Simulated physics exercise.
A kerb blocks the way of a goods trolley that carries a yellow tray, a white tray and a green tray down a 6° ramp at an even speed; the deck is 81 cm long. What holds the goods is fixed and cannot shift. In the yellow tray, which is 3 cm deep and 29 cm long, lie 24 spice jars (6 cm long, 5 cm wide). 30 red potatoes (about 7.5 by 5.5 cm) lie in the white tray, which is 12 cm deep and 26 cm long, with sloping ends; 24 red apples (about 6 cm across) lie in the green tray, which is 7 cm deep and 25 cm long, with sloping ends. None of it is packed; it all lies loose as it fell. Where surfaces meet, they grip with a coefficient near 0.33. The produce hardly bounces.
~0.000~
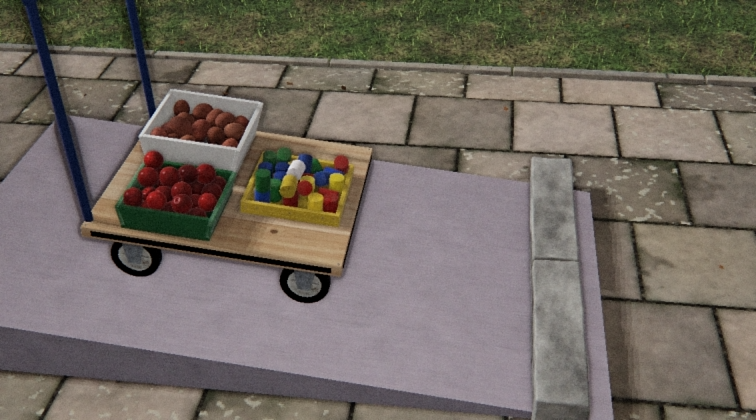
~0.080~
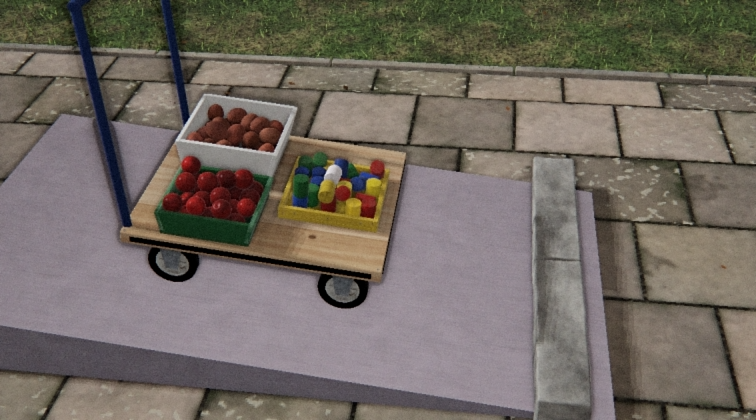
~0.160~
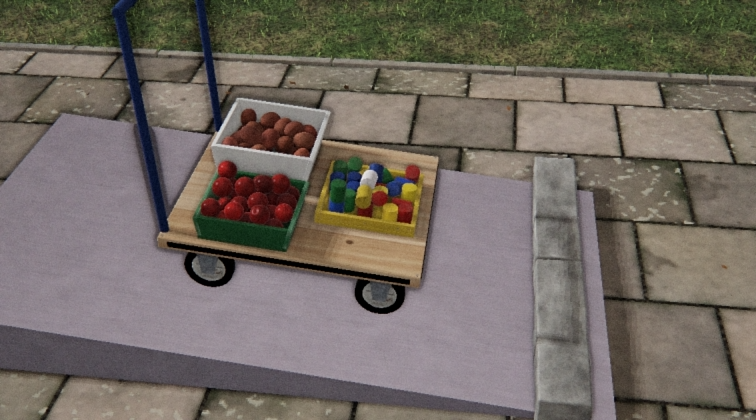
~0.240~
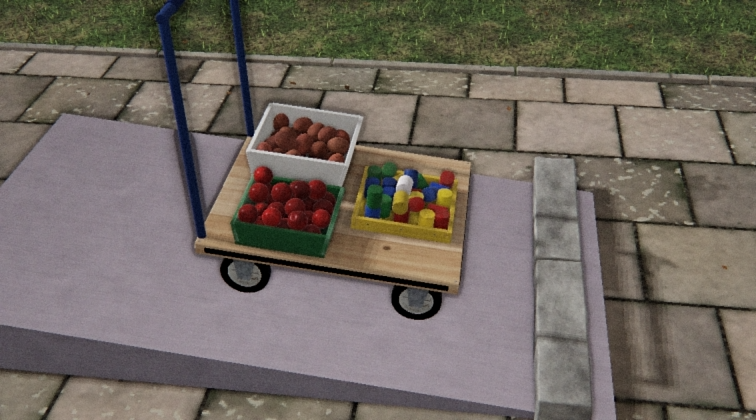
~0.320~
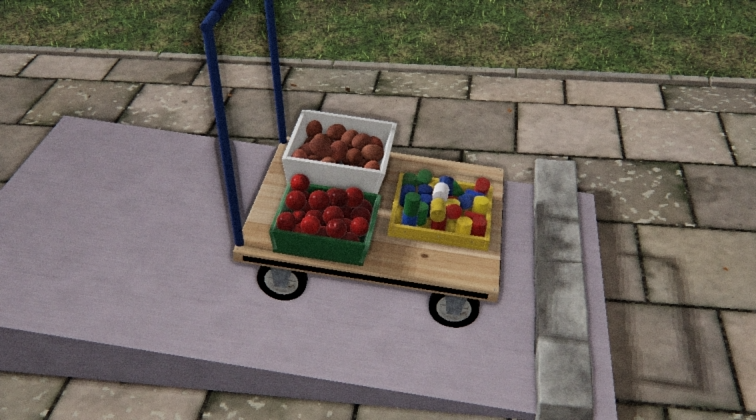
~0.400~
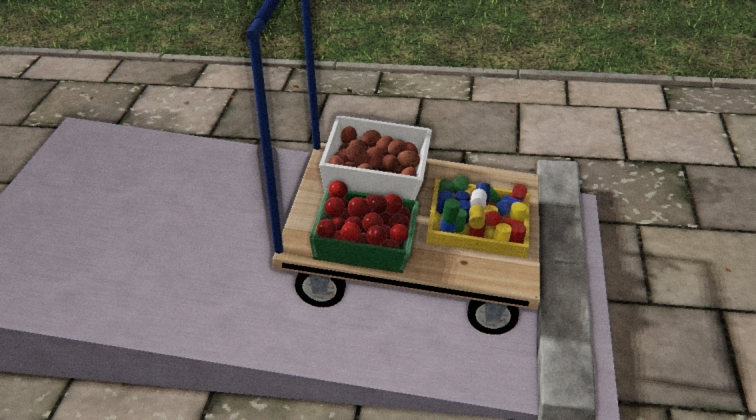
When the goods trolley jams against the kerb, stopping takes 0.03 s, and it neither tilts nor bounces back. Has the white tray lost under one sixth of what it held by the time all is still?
Yes, it has lost less than a sixth.
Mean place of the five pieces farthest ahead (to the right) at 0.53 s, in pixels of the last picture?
Somewhere near pixel (543, 218) of the last view.
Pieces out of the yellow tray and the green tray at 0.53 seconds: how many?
Estimate at that time - yellow tray 1, green tray 0, give or take.
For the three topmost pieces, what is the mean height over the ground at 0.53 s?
I'd guess about 42 cm.
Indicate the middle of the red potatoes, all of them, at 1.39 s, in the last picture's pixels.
I'd put the middle close to (403, 171).
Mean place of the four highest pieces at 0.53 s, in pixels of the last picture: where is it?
(417, 188).
After 0.43 s, the wheels strike.
After 0.53 s, 1 of 24 out of the yellow tray, 0 of 30 out of the white tray and 0 of 24 out of the green tray.
After 0.65 s, 3 of 24 out of the yellow tray, 0 of 30 out of the white tray and 3 of 24 out of the green tray.
After 0.88 s, 6 of 24 out of the yellow tray, 0 of 30 out of the white tray and 5 of 24 out of the green tray.
Outcome (at 1.39 s), 6 of 24 out of the yellow tray, 0 of 30 out of the white tray and 6 of 24 out of the green tray. Asked share, 0 of 30, 0 per cent.
